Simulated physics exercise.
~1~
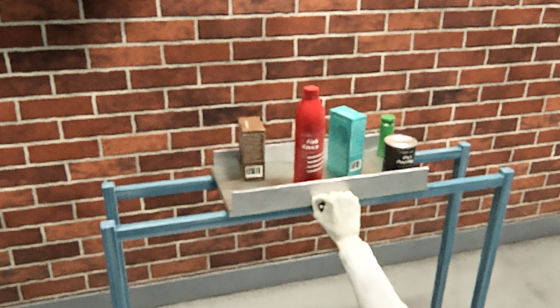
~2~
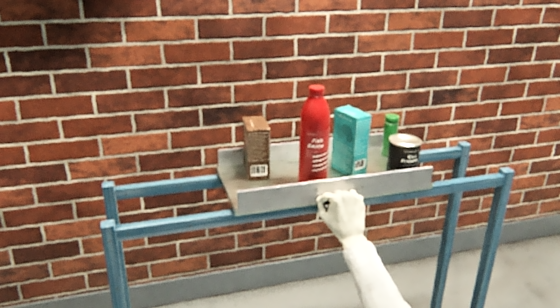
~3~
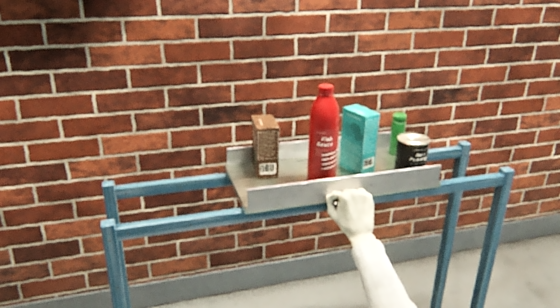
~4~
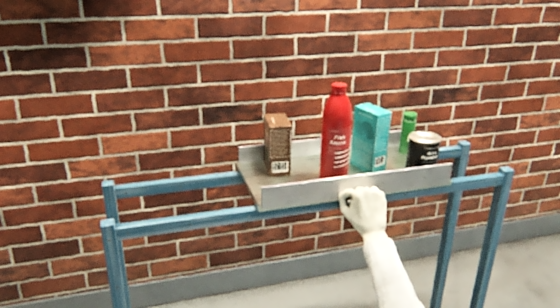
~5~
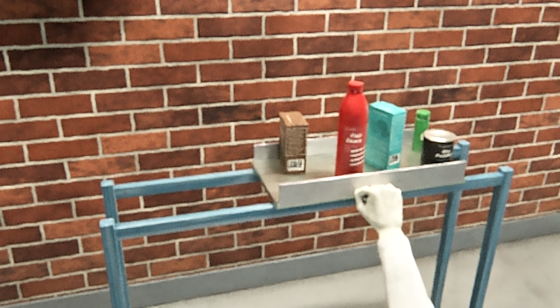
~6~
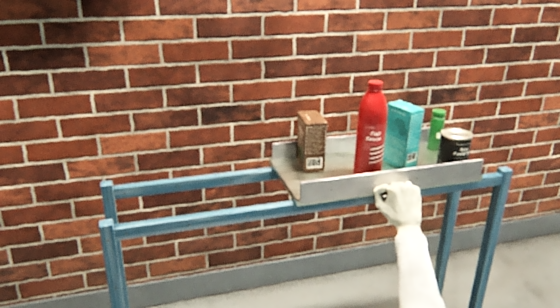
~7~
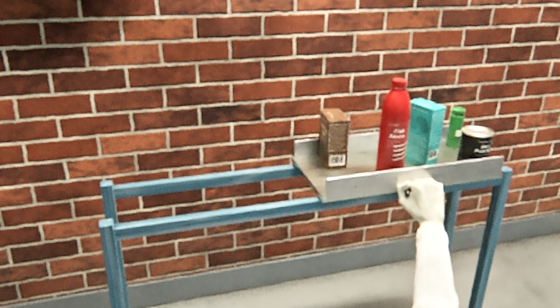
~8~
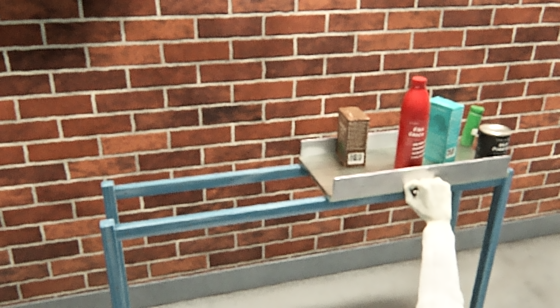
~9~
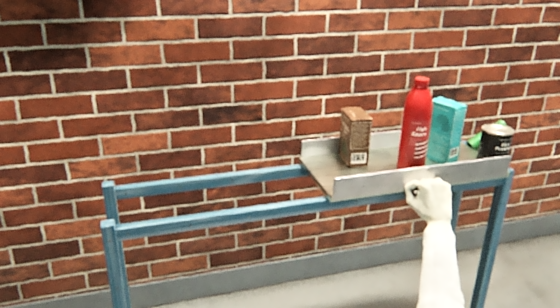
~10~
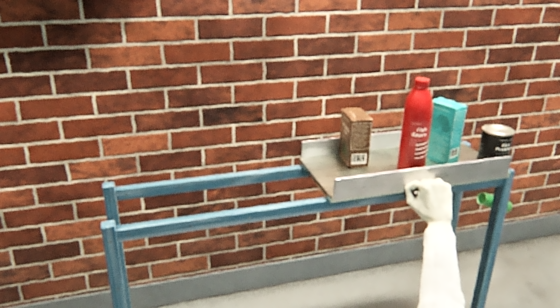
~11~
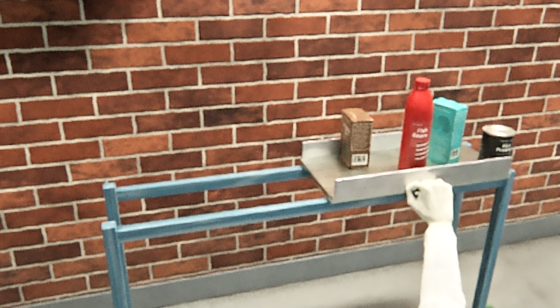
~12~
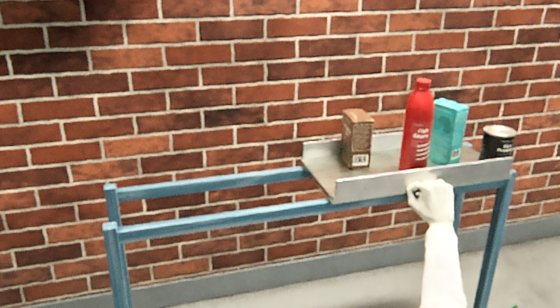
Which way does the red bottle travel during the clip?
The red bottle moves to the right, carried along upright on the sliding tray.
